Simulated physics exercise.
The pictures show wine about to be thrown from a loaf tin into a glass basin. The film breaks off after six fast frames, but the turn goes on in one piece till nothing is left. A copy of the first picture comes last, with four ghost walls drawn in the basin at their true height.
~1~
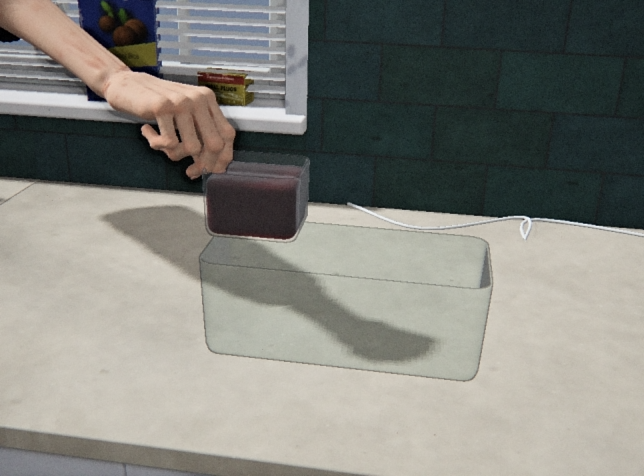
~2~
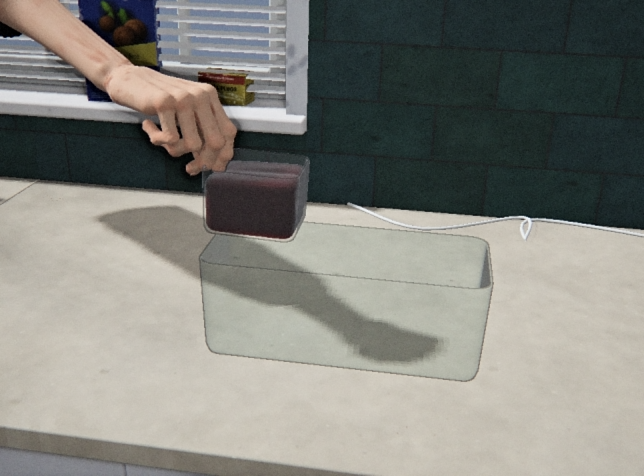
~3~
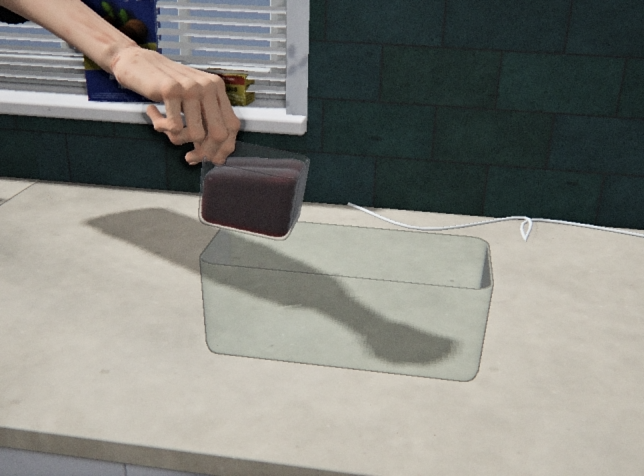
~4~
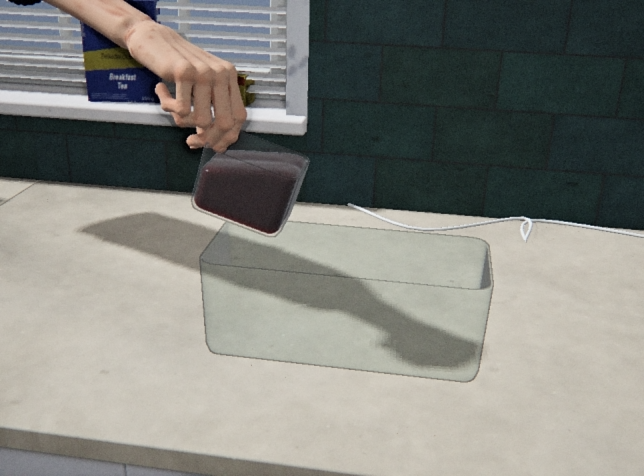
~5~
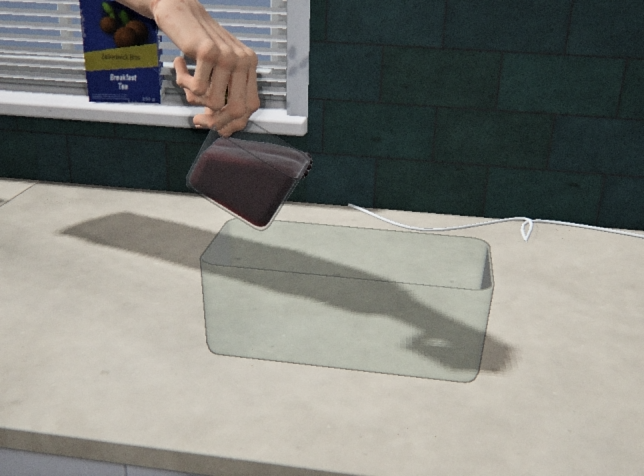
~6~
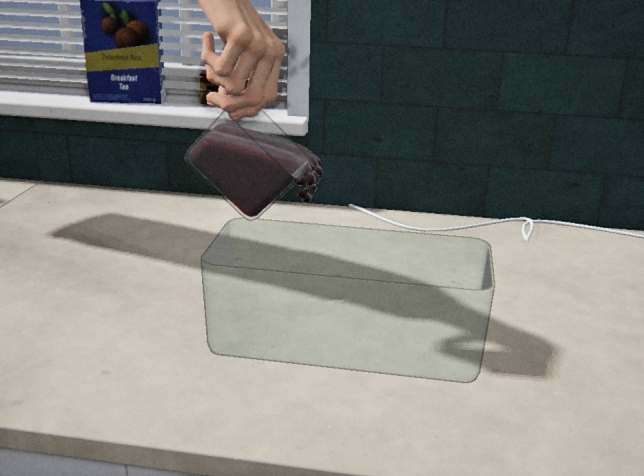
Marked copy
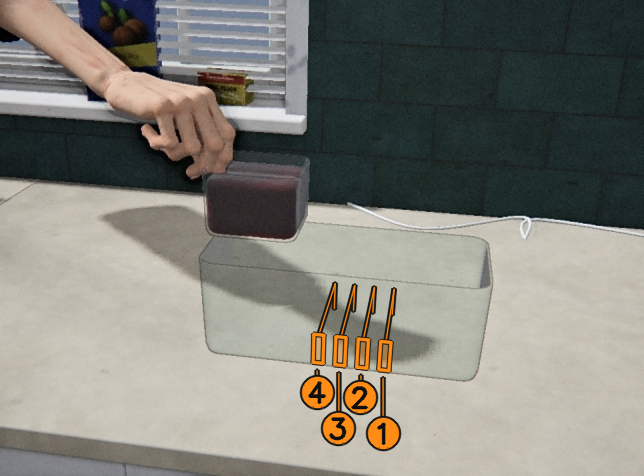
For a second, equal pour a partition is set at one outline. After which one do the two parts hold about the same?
Best: 1.
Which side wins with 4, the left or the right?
The right one.
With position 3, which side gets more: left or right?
More ends on the right.
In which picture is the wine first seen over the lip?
In picture 5.
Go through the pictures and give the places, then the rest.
Upright, lip at (302, 167); basin from (207, 347) to (478, 378); nothing has left yet.
Upright, lip at (302, 167); nothing has left yet.
Tipped about 8°, lip at (302, 167); nothing has left yet.
Tipped about 17°, lip at (302, 168); nothing has left yet.
Tipped about 29°, lip at (303, 168); wine is over the lip, down to (303, 168).
Tipped about 43°, lip at (304, 168); wine is over the lip, down to (311, 194).
On the marked copy, 1 at (383, 377); 2 at (360, 375); 3 at (338, 372); 4 at (317, 370).
With 1, about 53 % ends left of the wall and 44 % right of it.
With 2, about 22 % ends left of the wall and 76 % right of it.
With 3, about 13 % ends left of the wall and 86 % right of it.
With 4, about 9 % ends left of the wall and 89 % right of it.
